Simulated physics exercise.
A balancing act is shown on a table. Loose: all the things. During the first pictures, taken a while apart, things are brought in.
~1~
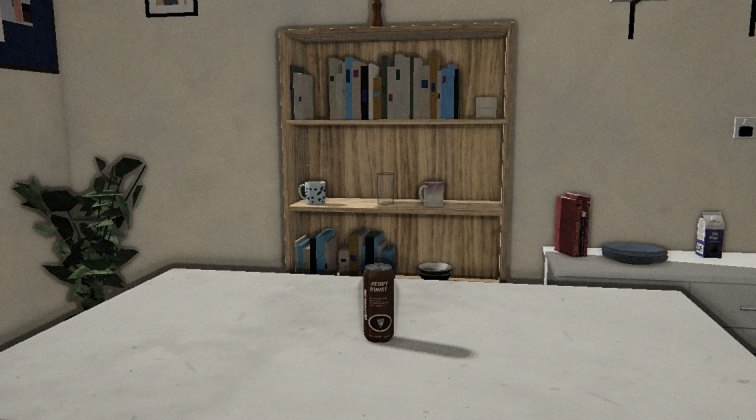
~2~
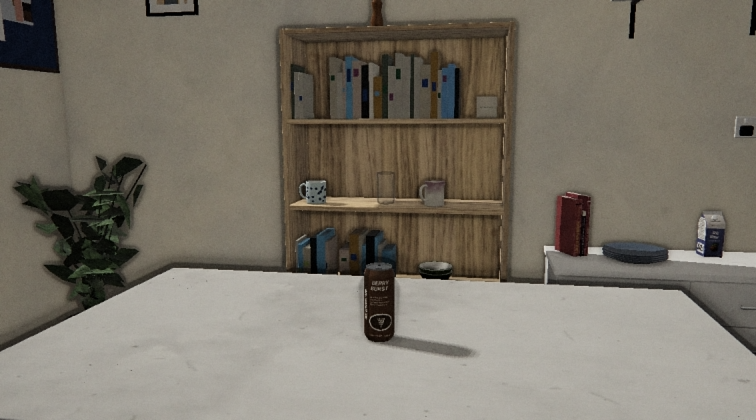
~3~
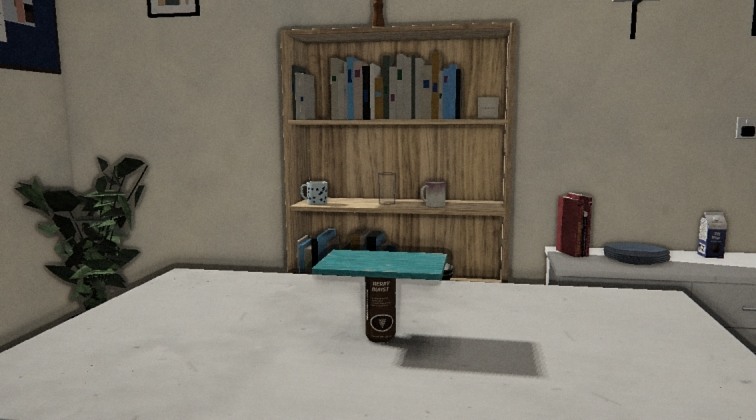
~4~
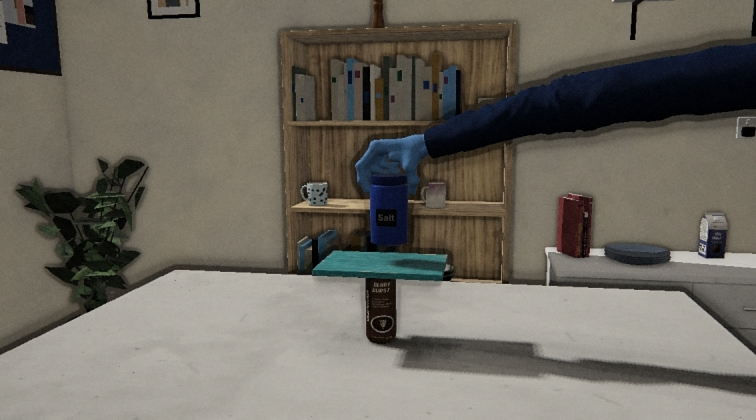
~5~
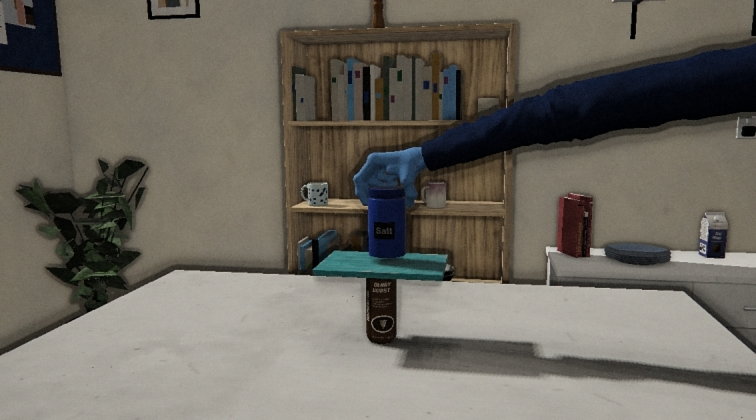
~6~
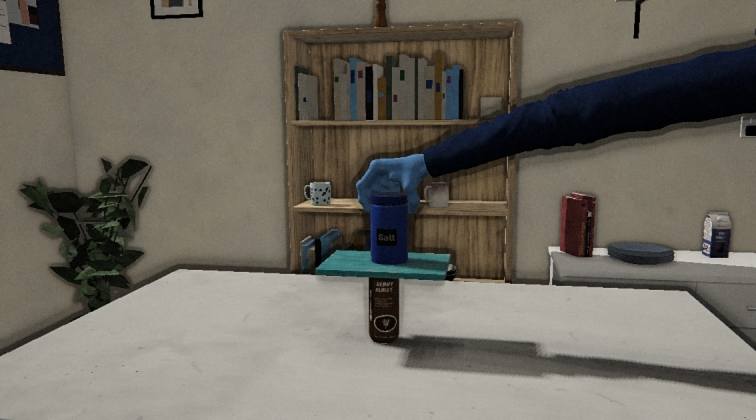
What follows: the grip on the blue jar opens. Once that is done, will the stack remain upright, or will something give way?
The stack remains upright.
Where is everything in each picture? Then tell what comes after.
In the first picture, the last thing is not in view yet.
In the second picture, the last thing is not in view yet.
In the third picture, the last thing is not in view yet; turquoise board (383, 263).
In the fourth picture, on its way; blue jar (389, 209); turquoise board (383, 264).
In the fifth picture, on its way; blue jar (387, 221); turquoise board (384, 264).
In the sixth picture, set down, still held; blue jar (389, 228); turquoise board (386, 264).
Then, 0.20 s on from there, no change.
Then, 0.40 s on from there, blue jar resting near (389, 228).
In the end, all 3 unmoved. At the end, from the last picture's camera, blue jar near (389, 228). The stack keeps its balance.
